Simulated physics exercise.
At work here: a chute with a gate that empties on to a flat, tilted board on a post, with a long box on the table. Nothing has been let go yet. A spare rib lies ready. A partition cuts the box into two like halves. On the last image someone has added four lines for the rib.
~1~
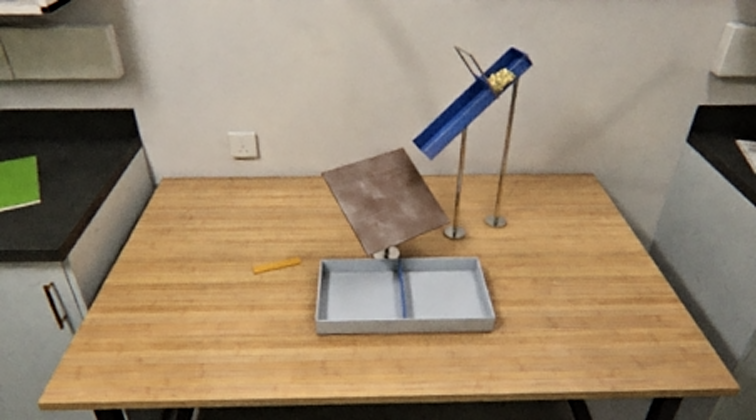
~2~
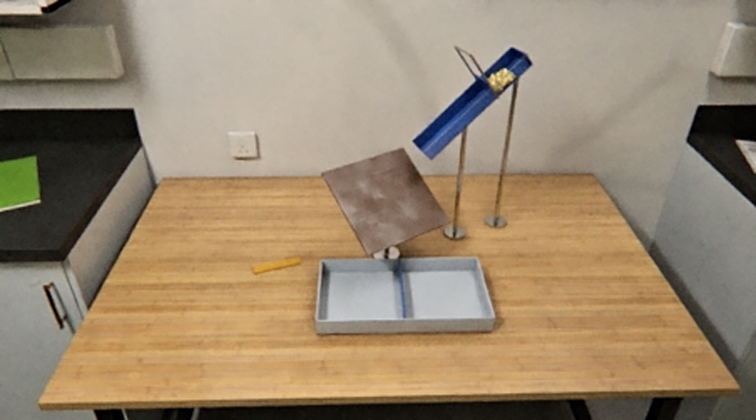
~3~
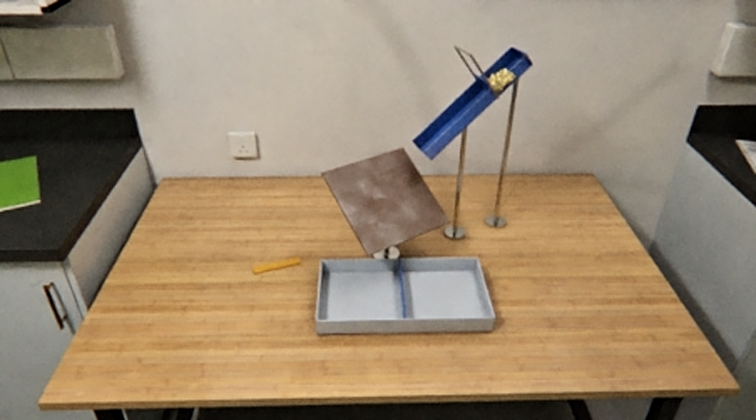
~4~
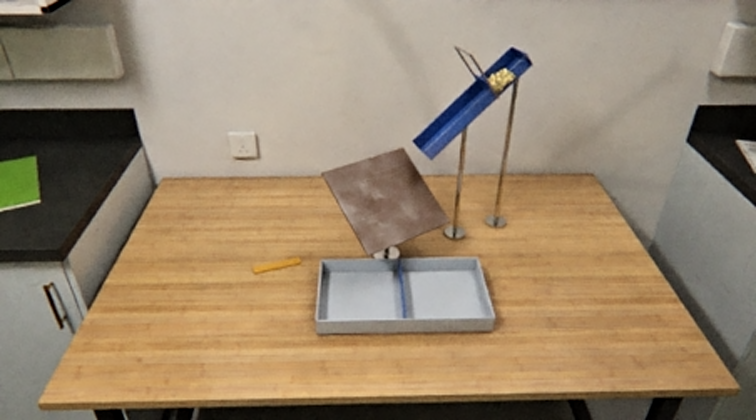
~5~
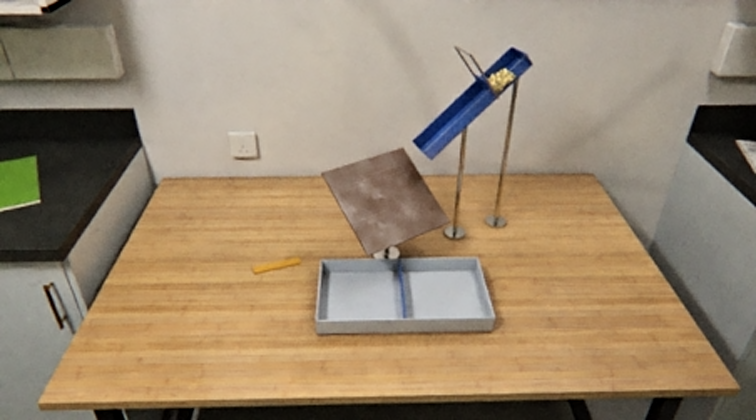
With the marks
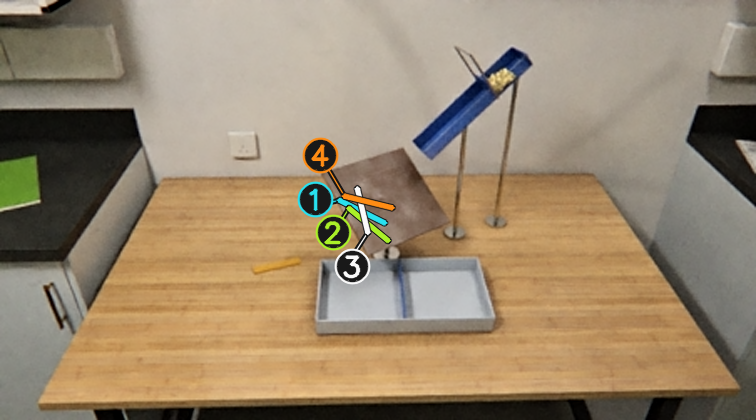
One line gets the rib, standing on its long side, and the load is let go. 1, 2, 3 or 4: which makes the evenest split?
Go for 3.
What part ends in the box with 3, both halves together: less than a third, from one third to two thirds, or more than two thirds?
More than two thirds.
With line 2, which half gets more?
Right.
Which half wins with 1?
The right half.
On the marked copy, line 1 from (339, 200) to (384, 222); line 2 from (348, 208) to (388, 240); line 3 from (357, 188) to (367, 232); line 4 from (344, 196) to (392, 207).
If 1 is chosen, of what is caught, close to a quarter in the left half, the bulk in the right.
If 2 is chosen, of what is caught, a small share in the left half, all but a few in the right.
If 3 is chosen, of what is caught, close to two thirds in the left half, close to a third in the right.
If 4 is chosen, of what is caught, a small share in the left half, the bulk in the right.
